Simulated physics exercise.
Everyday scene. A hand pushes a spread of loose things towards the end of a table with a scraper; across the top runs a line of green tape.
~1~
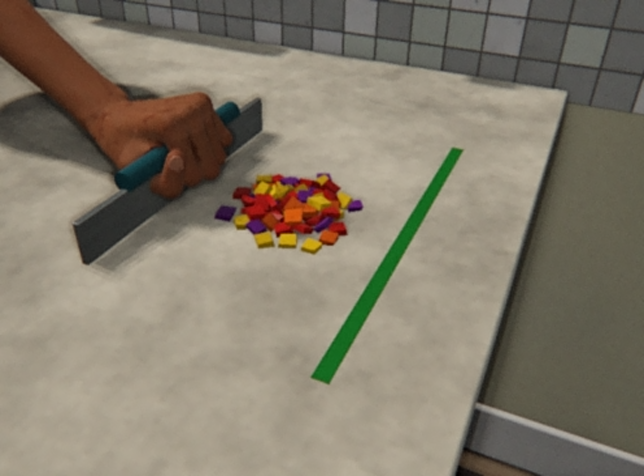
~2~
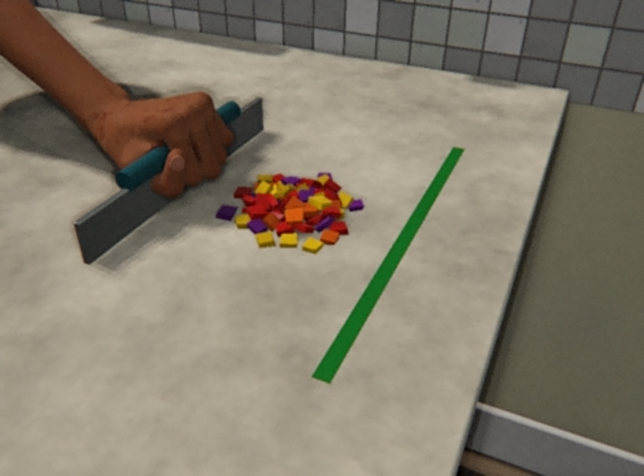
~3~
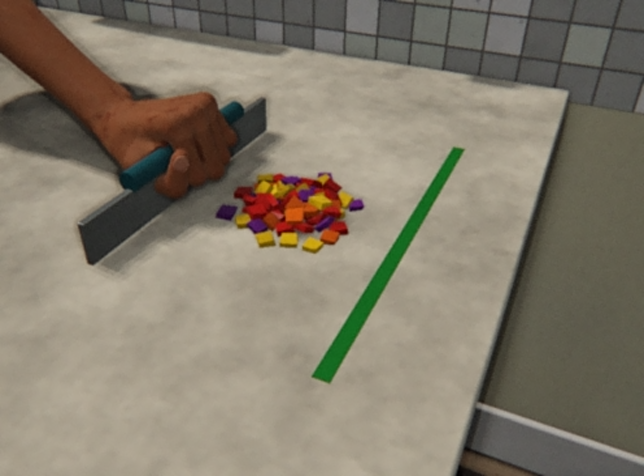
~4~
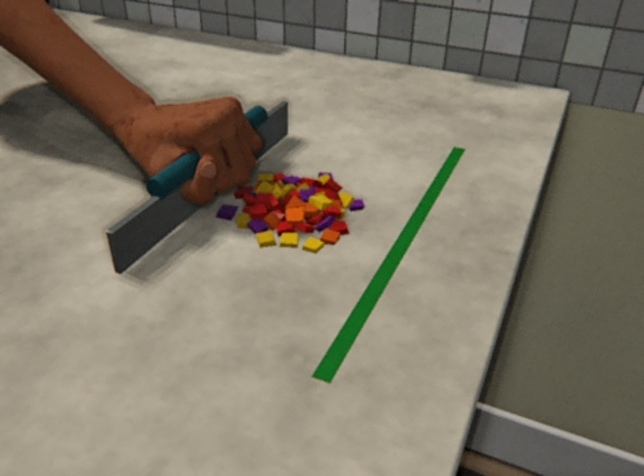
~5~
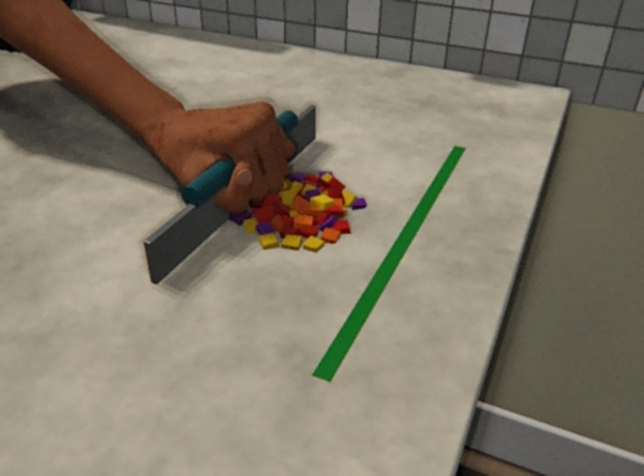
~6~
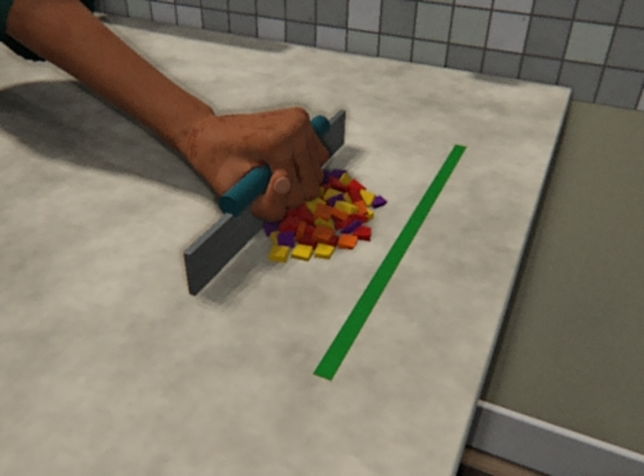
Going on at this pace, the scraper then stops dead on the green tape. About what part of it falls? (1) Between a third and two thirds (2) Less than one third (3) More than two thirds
The answer is 2.
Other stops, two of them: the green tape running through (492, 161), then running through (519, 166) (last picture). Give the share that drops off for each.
Note: Case one around 40 in a hundred, case two around 80 in a hundred.
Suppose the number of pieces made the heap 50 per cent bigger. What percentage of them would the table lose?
My guess is about 0 per cent.
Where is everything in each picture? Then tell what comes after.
In the first picture, scraper at (98, 230), at rest; green tape at (453, 156), about a palm's width from the edge; edge at (515, 269); the heap at (289, 205), mosaic tiles.
In the second picture, scraper at (99, 229), at rest.
In the third picture, scraper at (103, 230); the heap at (290, 204).
In the fourth picture, scraper at (131, 237).
In the fifth picture, scraper at (167, 247); the heap at (297, 206), about a quarter pushed along.
In the sixth picture, scraper at (205, 257); green tape at (457, 153); edge at (518, 266); the heap at (323, 214), all pushed along.
Soon, scraper still moving, near (352, 183); heap all on the table, its front near (420, 256).
A while on, scraper stopped at the green tape; heap all on the table, its front near (497, 277).
Towards the end, scraper stopped at the green tape; heap all on the table, its front near (513, 239).
Finally, scraper stopped at the green tape; heap all on the table, its front near (513, 239).
